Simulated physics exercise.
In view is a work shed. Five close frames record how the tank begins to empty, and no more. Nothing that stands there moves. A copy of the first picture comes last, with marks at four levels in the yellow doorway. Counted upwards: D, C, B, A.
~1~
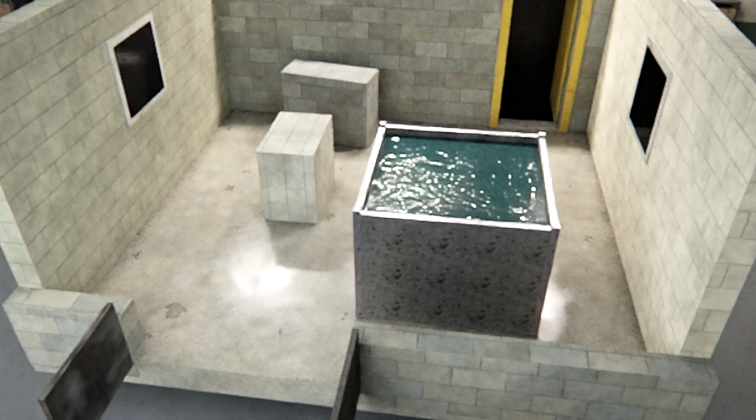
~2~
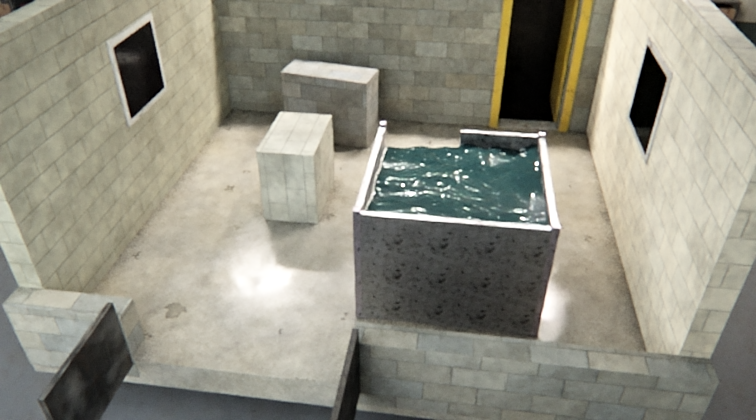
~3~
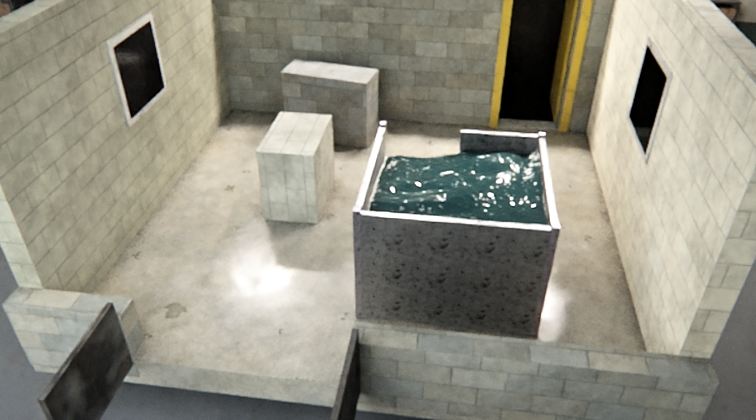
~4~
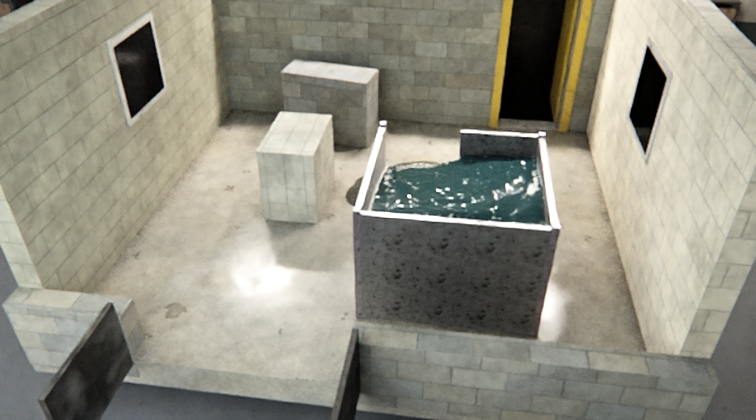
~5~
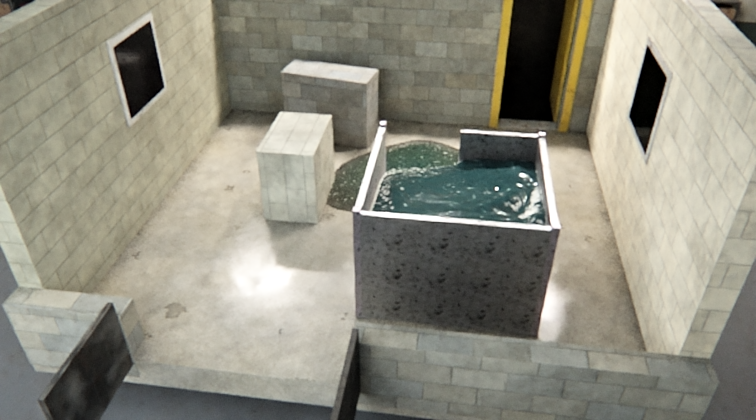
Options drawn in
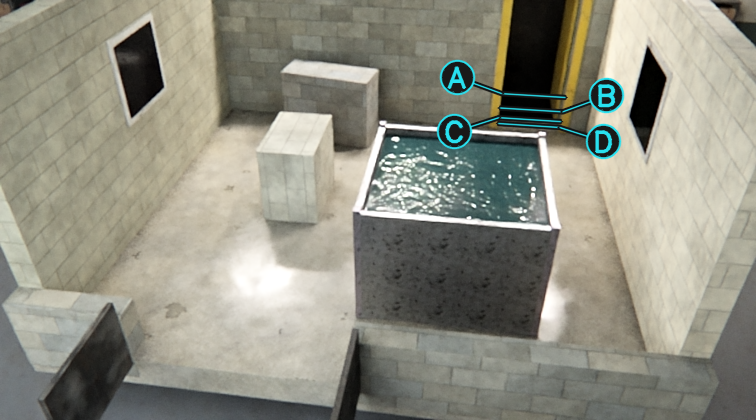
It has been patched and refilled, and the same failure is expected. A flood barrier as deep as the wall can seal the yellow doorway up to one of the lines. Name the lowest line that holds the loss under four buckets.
It is B.
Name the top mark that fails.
It is C.
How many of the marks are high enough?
Two.
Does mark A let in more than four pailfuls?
No, that is safe.
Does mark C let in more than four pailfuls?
Yes.
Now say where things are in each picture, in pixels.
Water in the tank at rest, its middle at (457, 178); foot of the yellow doorway at (528, 129); open gate at (241, 305), in the first picture.
Water covers 1 % of the ground, its front hidden from here, in the second picture.
Water covers 3 % of the ground, its front hidden from here, in the third picture.
In the fourth picture, 8 % of the ground under water, visible out to (362, 188).
In the fifth picture, 15 % of the ground under water, visible out to (414, 142).
In cyan, A at (533, 95); B at (531, 109); C at (529, 119); D at (528, 125); from the bottom up D, C, B, A.
For mark A, nothing gets over.
For mark B, a splash gets over, under a bucket.
For mark C, about 12 bucketfuls get in.
For mark D, dozens of bucketfuls pour in.
